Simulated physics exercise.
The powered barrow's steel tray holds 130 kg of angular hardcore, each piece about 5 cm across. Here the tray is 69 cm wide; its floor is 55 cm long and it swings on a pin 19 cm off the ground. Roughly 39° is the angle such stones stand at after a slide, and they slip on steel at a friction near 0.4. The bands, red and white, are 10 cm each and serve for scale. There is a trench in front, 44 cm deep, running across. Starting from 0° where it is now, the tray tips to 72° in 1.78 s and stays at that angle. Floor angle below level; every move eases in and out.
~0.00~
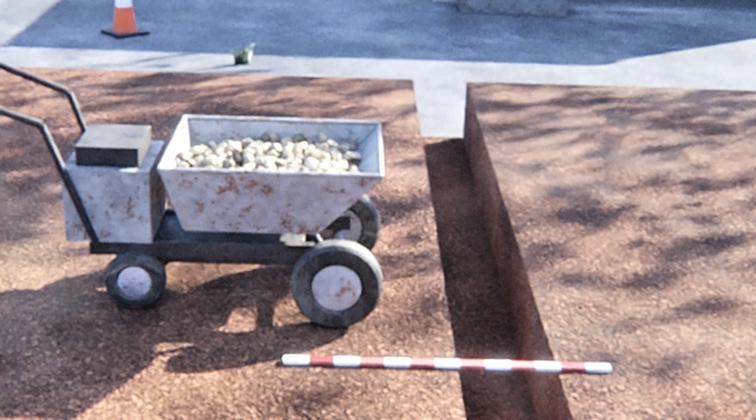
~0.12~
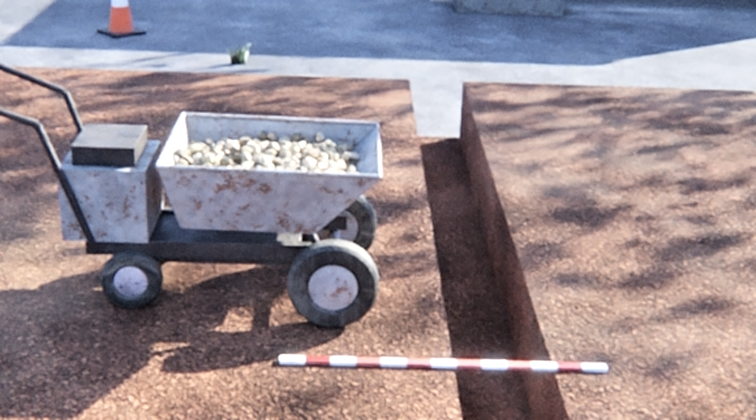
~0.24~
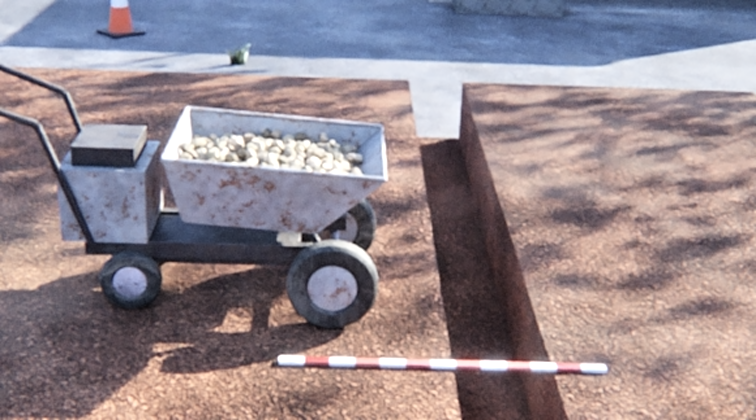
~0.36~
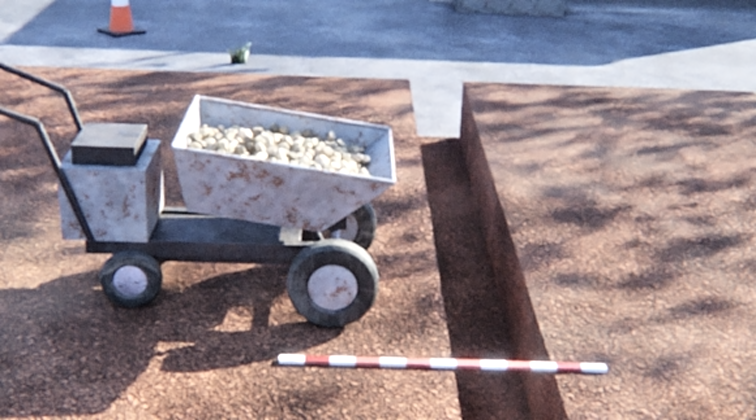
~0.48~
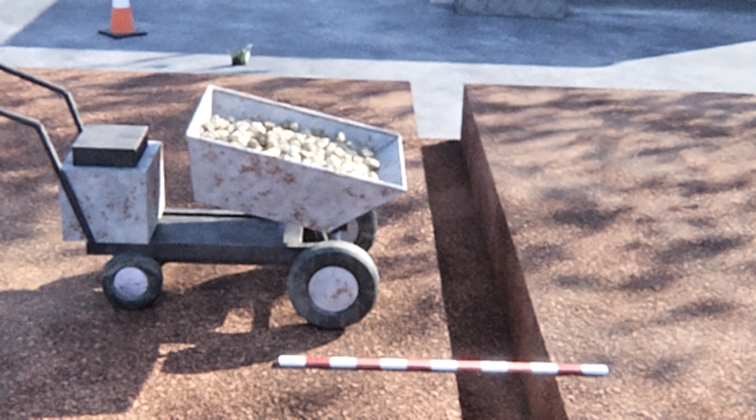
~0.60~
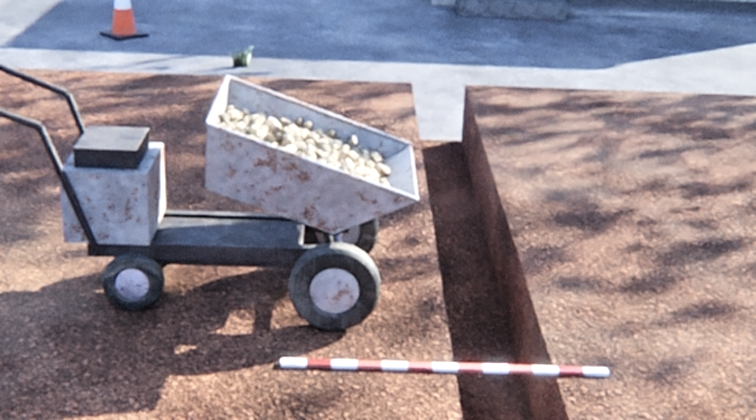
A small powered barrow full of pale stones stood beside a trench, behind a red and white striped pole, and its tray slowly lifted at the back, tilting down towards the right.
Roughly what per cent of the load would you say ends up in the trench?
I'd say 100 per cent ends up in the trench.
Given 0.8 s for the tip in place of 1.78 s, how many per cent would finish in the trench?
I'd put it at roughly 90 per cent.
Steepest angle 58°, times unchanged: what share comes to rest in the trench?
About 40%.
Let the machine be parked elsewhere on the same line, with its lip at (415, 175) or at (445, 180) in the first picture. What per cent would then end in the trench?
Roughly 85 in a hundred from the first, 55 in a hundred from the second.
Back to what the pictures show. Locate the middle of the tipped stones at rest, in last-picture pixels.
I'd put it close to (489, 367).
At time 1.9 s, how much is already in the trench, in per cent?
By that moment, roughly 40 per cent of the load.
After 1.3 s the floor is at 61°; 100 % in the tray; the foremost stones are at (457, 249).
After 1.9 s the floor is at 72°; 61 % in the tray, 39 % in the trench; the foremost stones are at (524, 367).
After 2.2 s the floor is at 72°; 26 % in the tray, 74 % in the trench; the foremost stones are at (534, 340).
After 4.2 s the floor is at 72°; 0 % in the tray, 100 % in the trench; the foremost stones are at (534, 352).
